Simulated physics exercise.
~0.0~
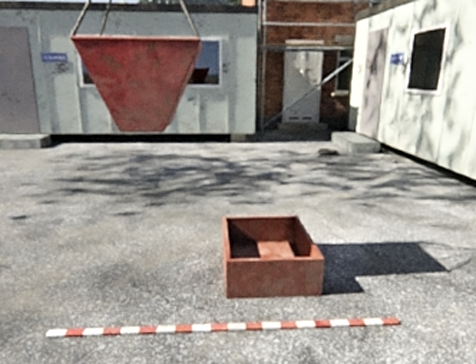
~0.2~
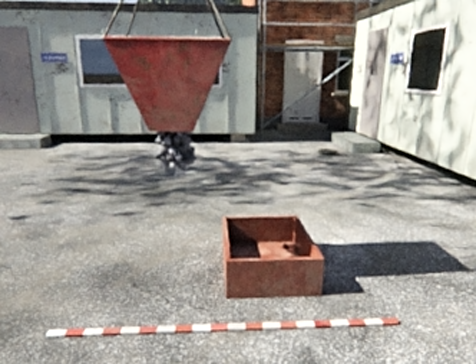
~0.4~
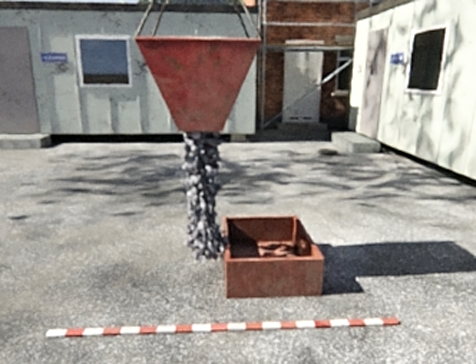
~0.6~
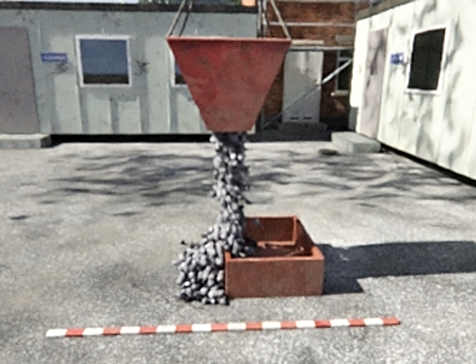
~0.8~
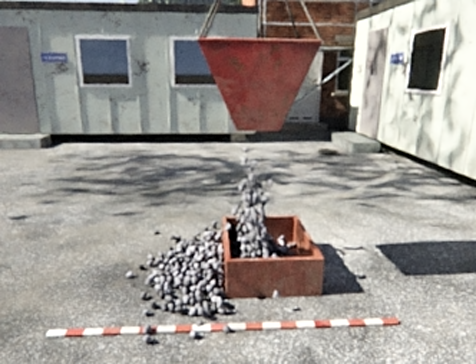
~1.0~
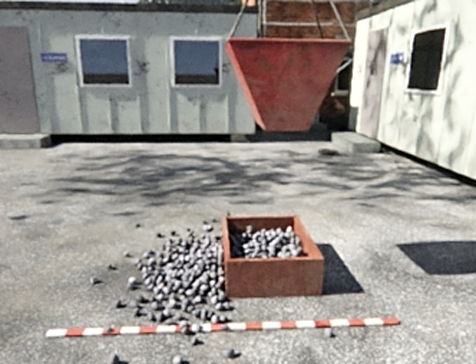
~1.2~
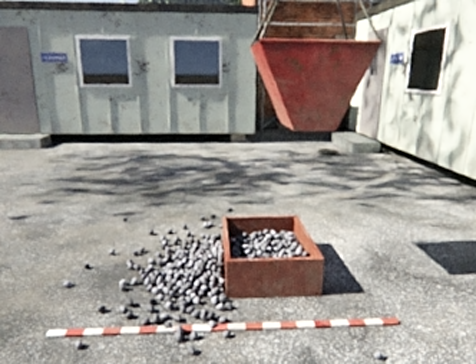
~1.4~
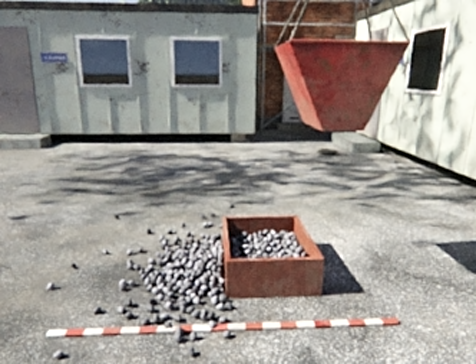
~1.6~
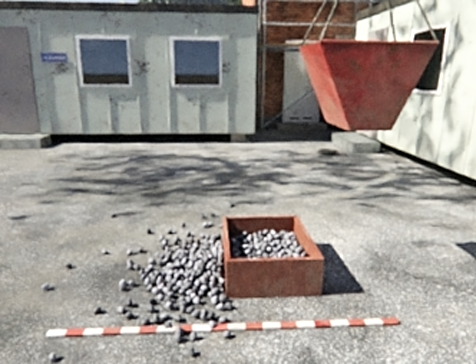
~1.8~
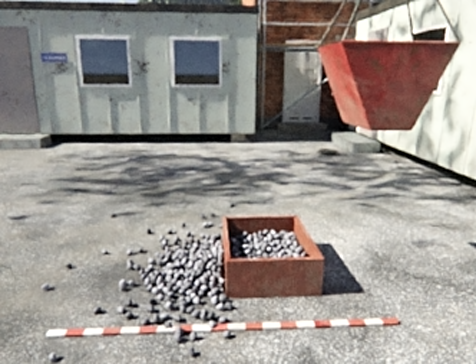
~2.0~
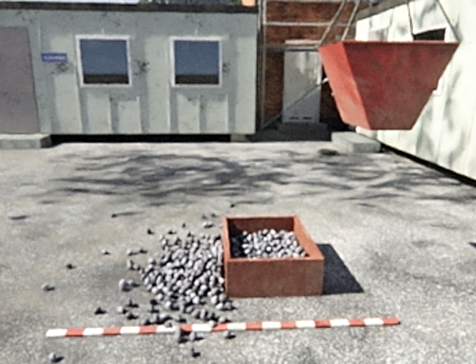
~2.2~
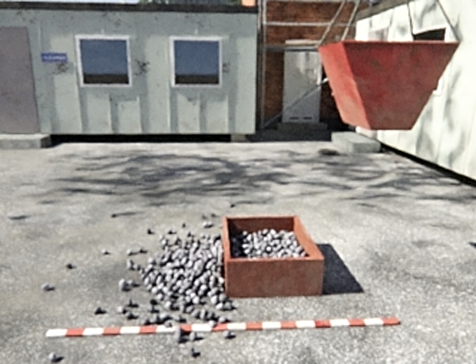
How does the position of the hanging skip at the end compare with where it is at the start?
At the start the skip hangs at the upper left, in front of the pale cabin, and by the end it hangs at the upper right, beyond the bin, at about the same height.
A red, tapering skip hangs from cables at the upper left of a sunlit grey yard, seen from a fixed viewpoint in front of pale cabins and a brick building. An open reddish bin stands on the ground, with a red-and-white striped staff lying before it. The skip glides right and grey stones pour from its bottom, first landing left of the bin. The stream then crosses into the bin and runs out as the emptied skip travels on. It stops at the upper right, leaving somewhat over half the stones in the bin and the rest scattered mostly to its left.
